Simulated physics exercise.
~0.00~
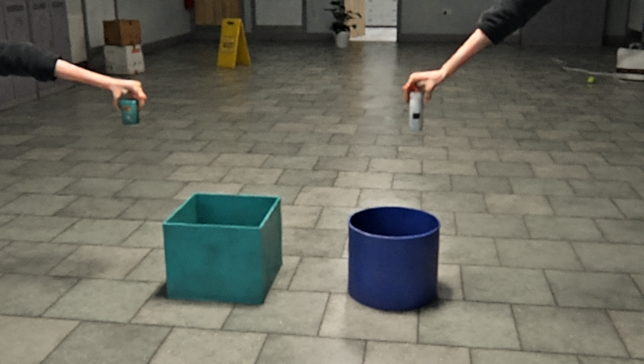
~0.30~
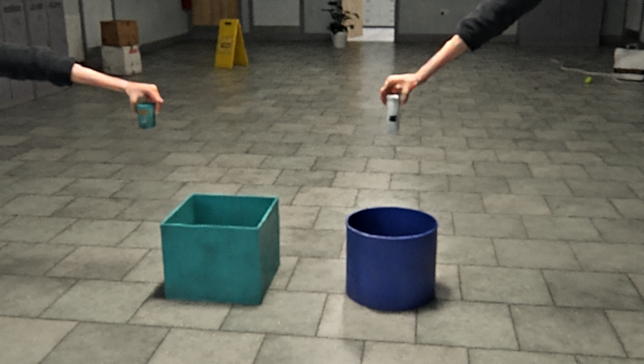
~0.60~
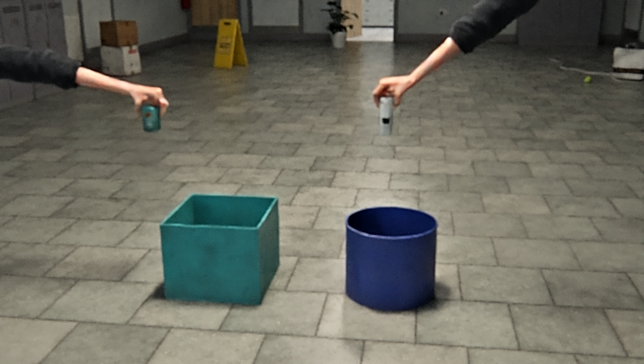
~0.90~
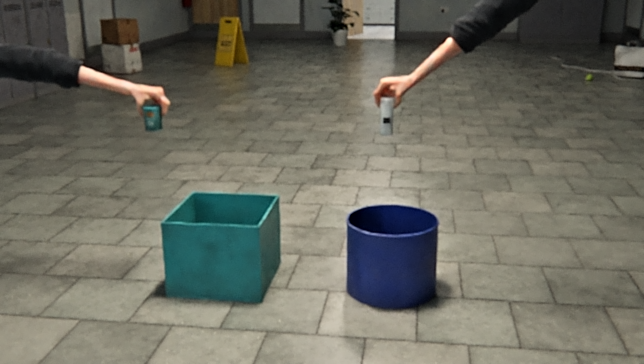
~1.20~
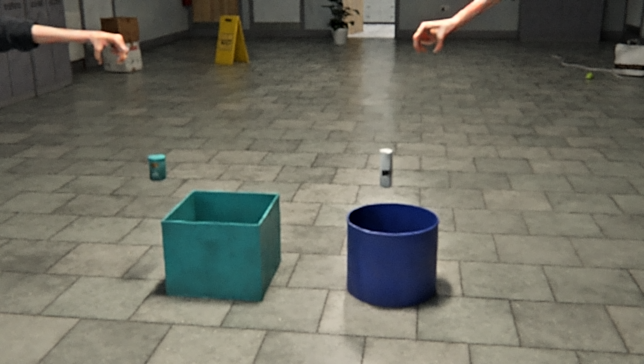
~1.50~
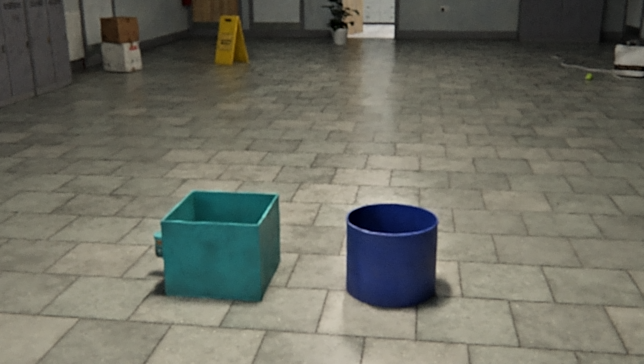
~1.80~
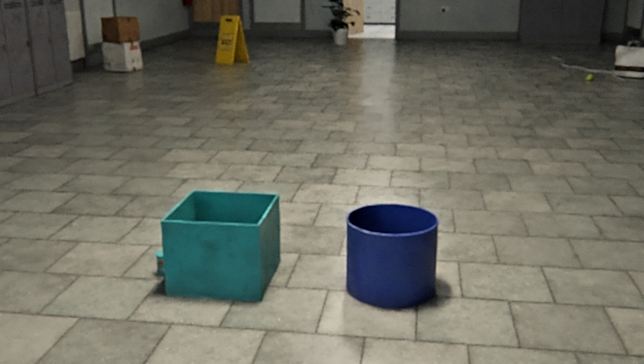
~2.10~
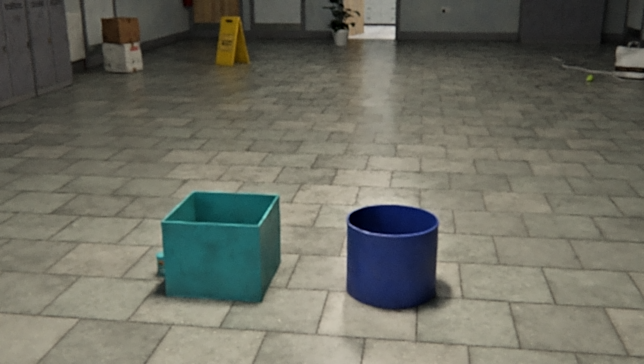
In a tiled hallway, two hands releasing small containers, the white one dropping into a blue bin, the turquoise one landing beside a crate.
